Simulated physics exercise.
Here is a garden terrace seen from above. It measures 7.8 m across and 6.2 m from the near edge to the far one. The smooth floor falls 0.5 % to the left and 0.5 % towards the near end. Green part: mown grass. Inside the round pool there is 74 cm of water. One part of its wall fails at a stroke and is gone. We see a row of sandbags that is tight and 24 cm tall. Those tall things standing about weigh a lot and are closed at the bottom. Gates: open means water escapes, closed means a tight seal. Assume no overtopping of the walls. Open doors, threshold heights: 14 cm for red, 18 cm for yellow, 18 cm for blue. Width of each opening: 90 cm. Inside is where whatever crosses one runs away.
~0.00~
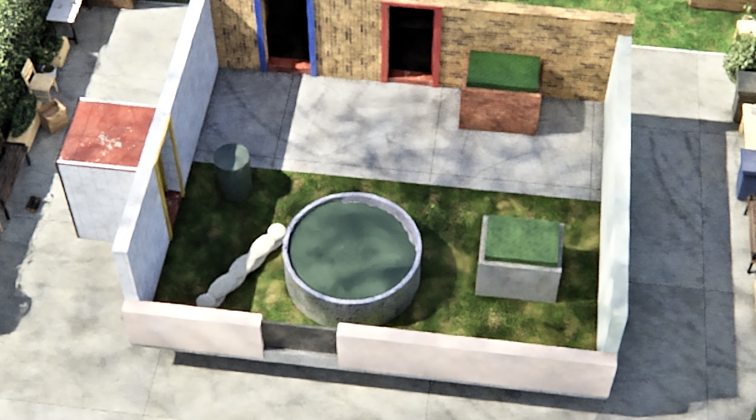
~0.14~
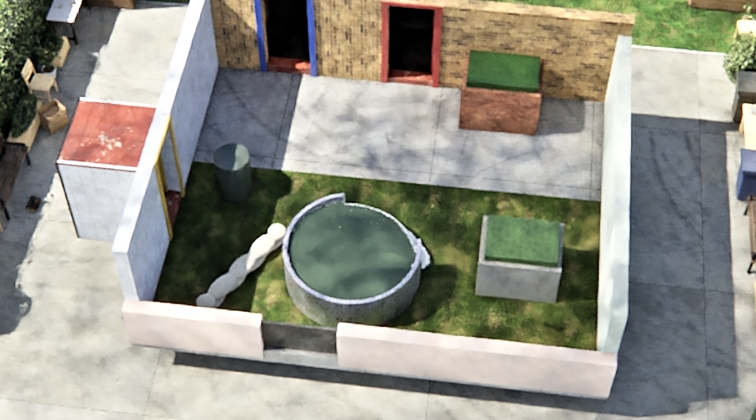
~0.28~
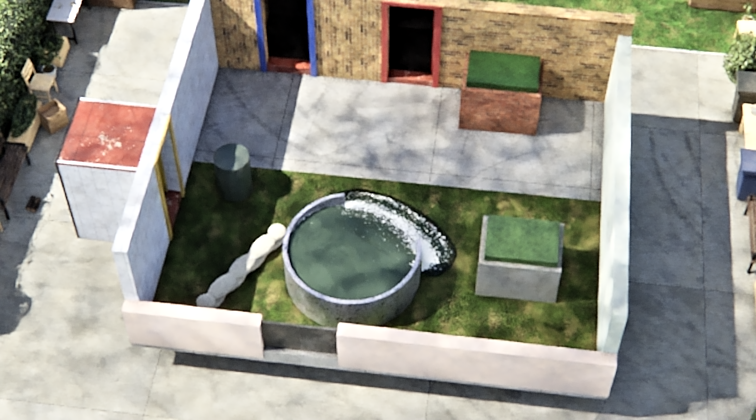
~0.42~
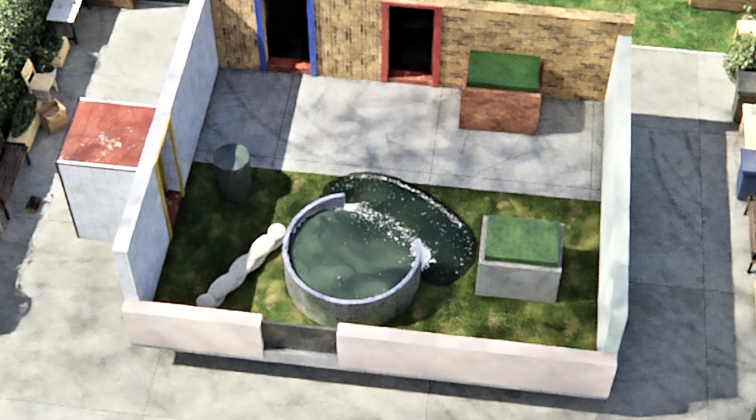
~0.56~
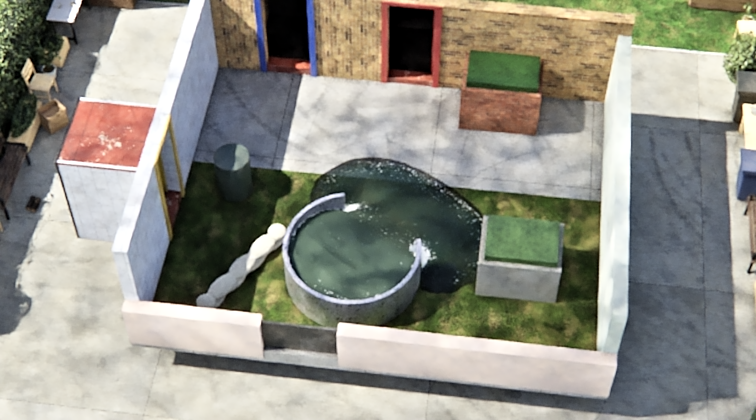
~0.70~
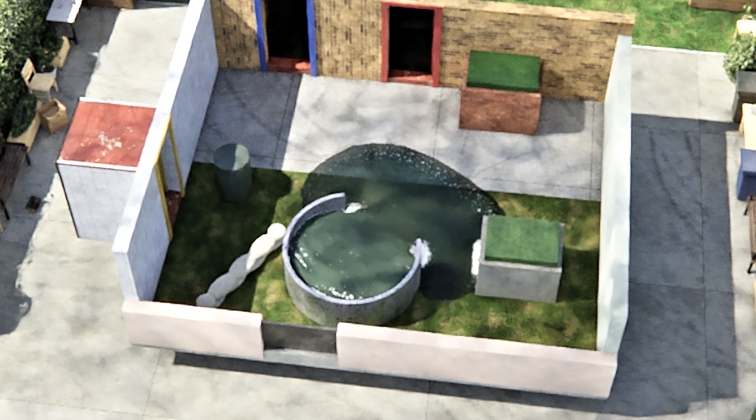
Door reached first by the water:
Red door.
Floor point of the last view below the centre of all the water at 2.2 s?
Near (412, 209).
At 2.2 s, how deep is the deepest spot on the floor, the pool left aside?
Peak depth: Approx. 34 cm.
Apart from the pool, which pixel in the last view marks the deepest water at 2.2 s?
Location: Approx. (459, 93).
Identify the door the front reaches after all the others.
Yellow.
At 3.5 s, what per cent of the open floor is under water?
I'd say around 65 %.
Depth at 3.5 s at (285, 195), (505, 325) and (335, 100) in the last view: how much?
Around 1 cm, 1 cm and 12 cm.
After 1.4 s water covers 40 % of the floor and is deepest (29 cm) near (402, 234); red door reached at 1.4 s, yellow door not reached, blue door not reached.
After 2.2 s water covers 55 % of the floor and is deepest (34 cm) near (459, 93); red door reached at 1.4 s, yellow door not reached, blue door reached at 2.2 s.
After 3.5 s water covers 65 % of the floor and is deepest (30 cm) near (541, 101); red door reached at 1.4 s, yellow door not reached, blue door reached at 2.2 s.
After 6.0 s water covers 85 % of the floor and is deepest (15 cm) near (550, 249); red door reached at 1.4 s, yellow door reached at 5.4 s, blue door reached at 2.2 s.
After 10.0 s water covers 95 % of the floor and is deepest (12 cm) near (405, 354); red door reached at 1.4 s, yellow door reached at 5.4 s, blue door reached at 2.2 s.
